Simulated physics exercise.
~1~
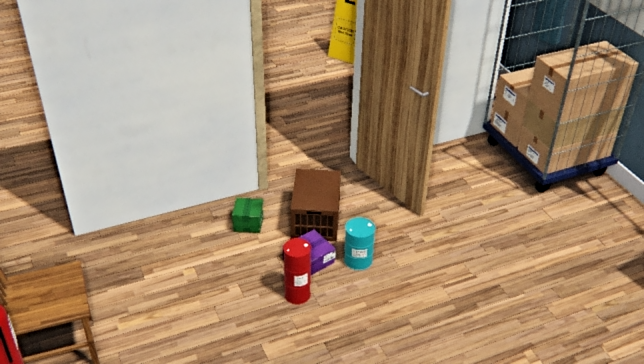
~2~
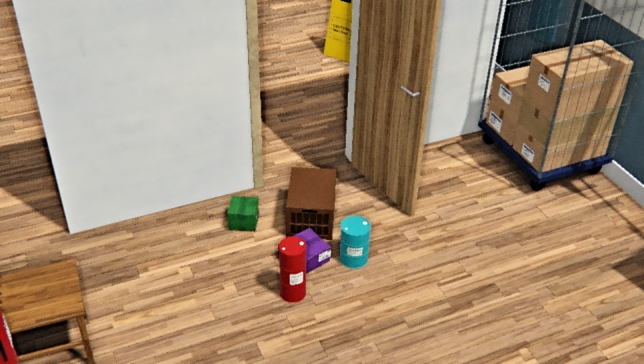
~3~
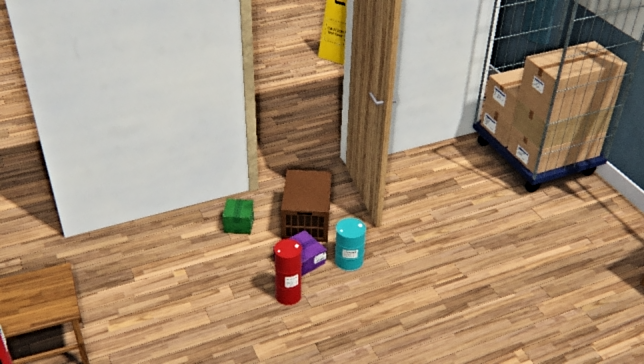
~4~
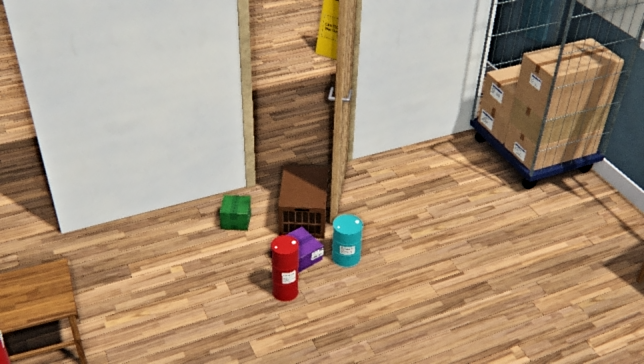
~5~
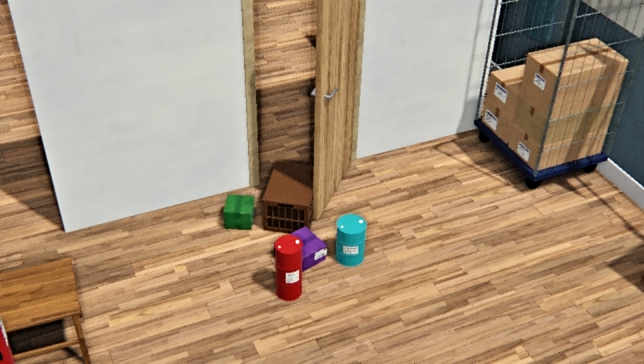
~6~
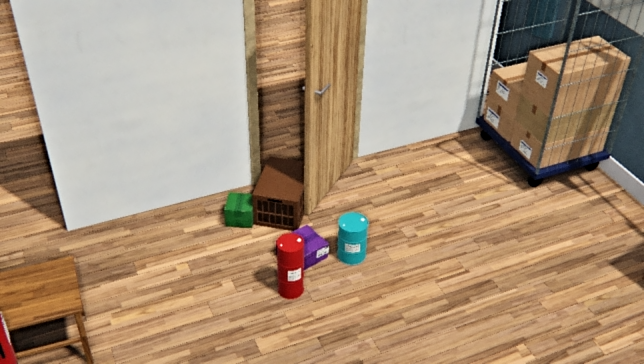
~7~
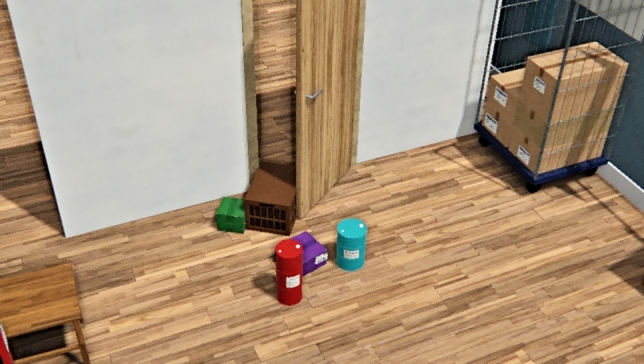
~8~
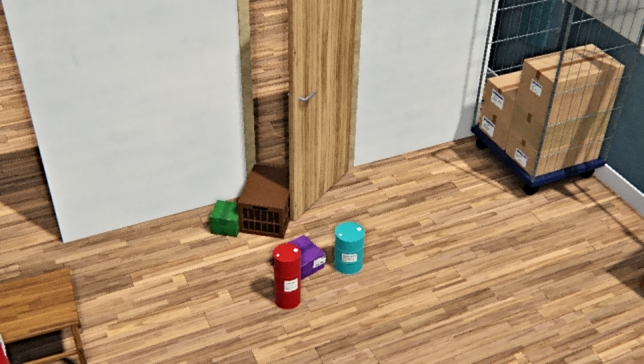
The clip opens on a doorway with its wooden door standing wide open, while a brown chest, a green parcel, a purple parcel, a red canister and a turquoise canister sit on the floor nearby. The door swings toward the left, closing part of the way until it reaches the brown chest. It keeps turning more slowly, and the chest slides left and turns a little, up to the green parcel. The green parcel then shifts slightly left as well. The door ends still partly open, with the chest between it and the green parcel, while the purple parcel and both canisters stay put.
